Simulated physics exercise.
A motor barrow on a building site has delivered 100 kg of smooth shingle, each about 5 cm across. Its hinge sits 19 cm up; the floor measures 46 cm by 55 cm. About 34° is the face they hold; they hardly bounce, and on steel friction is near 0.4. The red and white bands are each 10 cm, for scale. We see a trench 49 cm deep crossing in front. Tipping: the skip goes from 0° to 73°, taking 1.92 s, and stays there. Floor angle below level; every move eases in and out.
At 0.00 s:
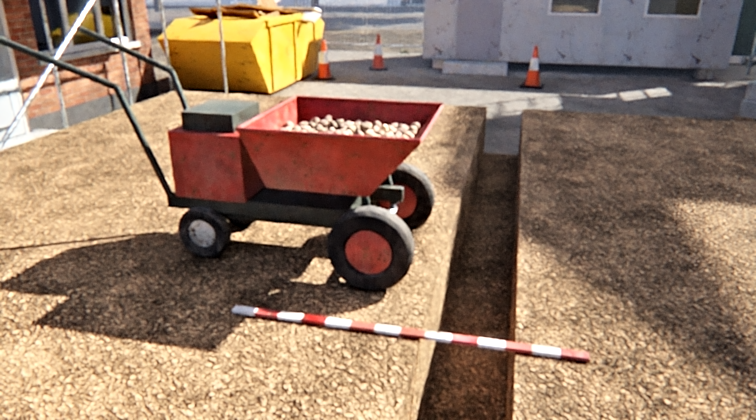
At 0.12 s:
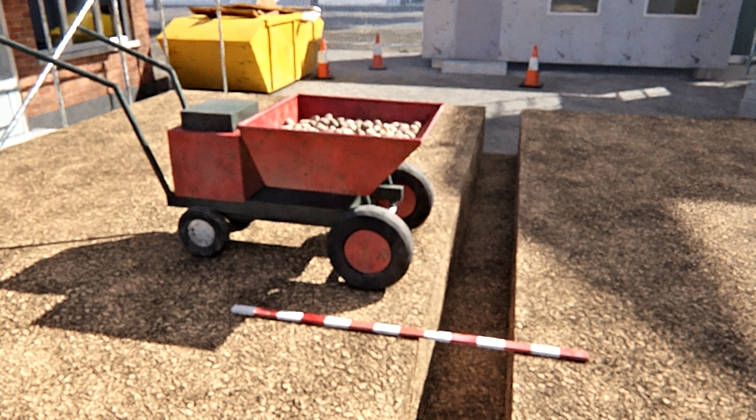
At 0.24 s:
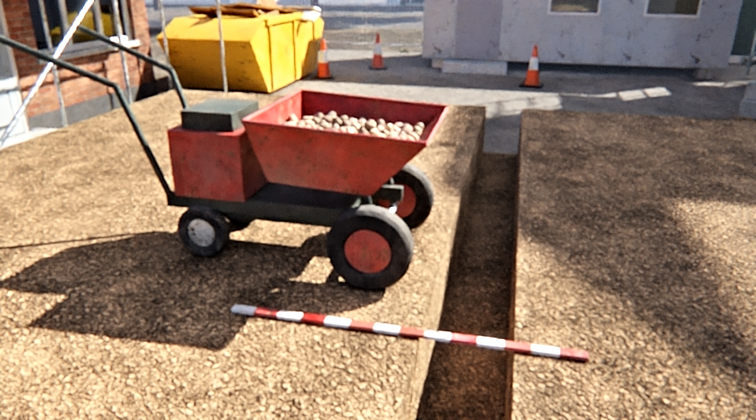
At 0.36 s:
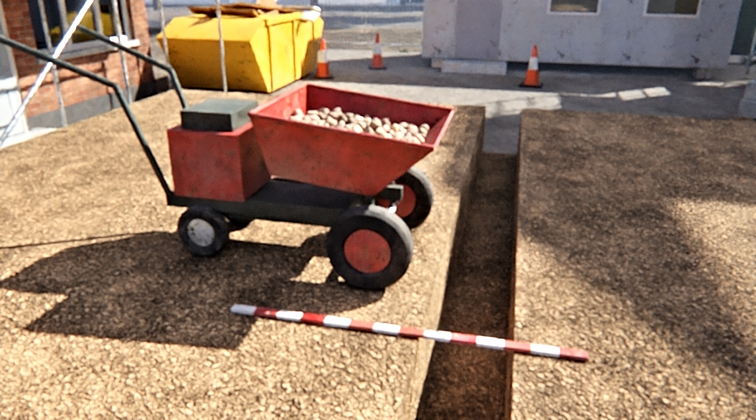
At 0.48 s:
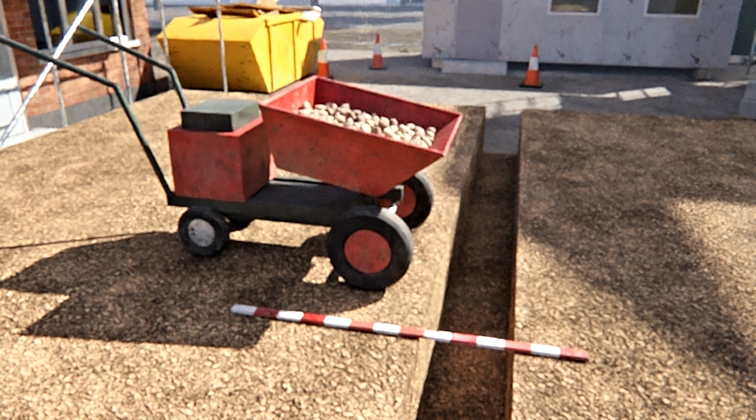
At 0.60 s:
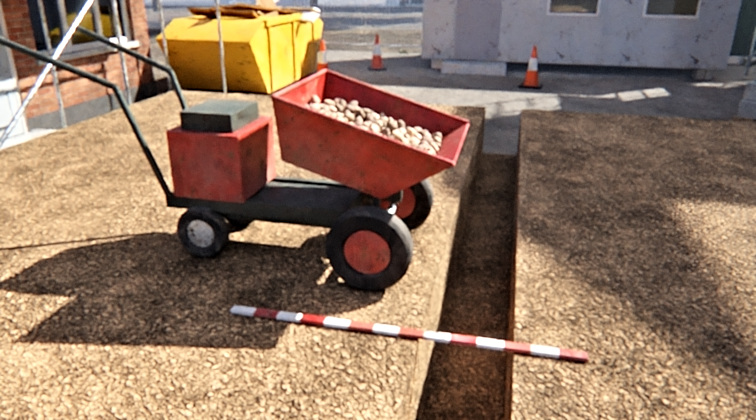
The red skip on a motor barrow, loaded with smooth pale stones, tilted slowly at first, then more steeply, its back end rising and its front lip dipping toward the trench on the right.
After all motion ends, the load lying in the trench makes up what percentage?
It makes up about 36 per cent.
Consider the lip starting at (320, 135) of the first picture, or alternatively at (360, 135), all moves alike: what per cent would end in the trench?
Roughly 85 in a hundred from the first, 100 in a hundred from the second.
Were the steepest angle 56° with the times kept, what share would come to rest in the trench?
Some 40 in a hundred, I'd say.
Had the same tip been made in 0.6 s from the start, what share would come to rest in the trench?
That would give about 20 percent.
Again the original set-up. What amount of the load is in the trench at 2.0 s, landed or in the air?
By then, around 20 percent.
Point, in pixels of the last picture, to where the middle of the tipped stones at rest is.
Somewhere around (545, 270) in the last picture.
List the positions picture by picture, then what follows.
In the first picture, the skip is at 0°, its lip at (421, 142); the top of the load is at (357, 129).
In the second picture, the skip is at 1°, its lip at (422, 142); the top of the load is at (346, 126); the stones move at 0.1 m/s on average.
In the third picture, the skip is at 3°, its lip at (427, 144); the top of the load is at (335, 123); the stones move at 0.2 m/s on average.
In the fourth picture, the skip is at 7°, its lip at (434, 149); the top of the load is at (324, 118); the stones move at 0.3 m/s on average.
In the fifth picture, lip at (444, 155), floor tilted 11°, highest stones at (325, 113); the stones move at 0.3 m/s on average.
In the sixth picture, the skip is at 17°, its lip at (453, 164); the top of the load is at (331, 108); the stones move at 0.4 m/s on average.
After 1.4 s the floor is at 62°; 97 % in the skip, 2 % in the trench, 1 % past the trench; the foremost stones are at (520, 243).
After 2.0 s the floor is at 73°; 24 % in the skip, 18 % in the trench, 59 % past the trench; the foremost stones are at (658, 287).
After 2.4 s the floor is at 73°; 3 % in the skip, 30 % in the trench, 67 % past the trench; the foremost stones are at (714, 299).
After 4.3 s the floor is at 73°; 0 % in the skip, 36 % in the trench, 64 % past the trench; the foremost stones are at (732, 302).
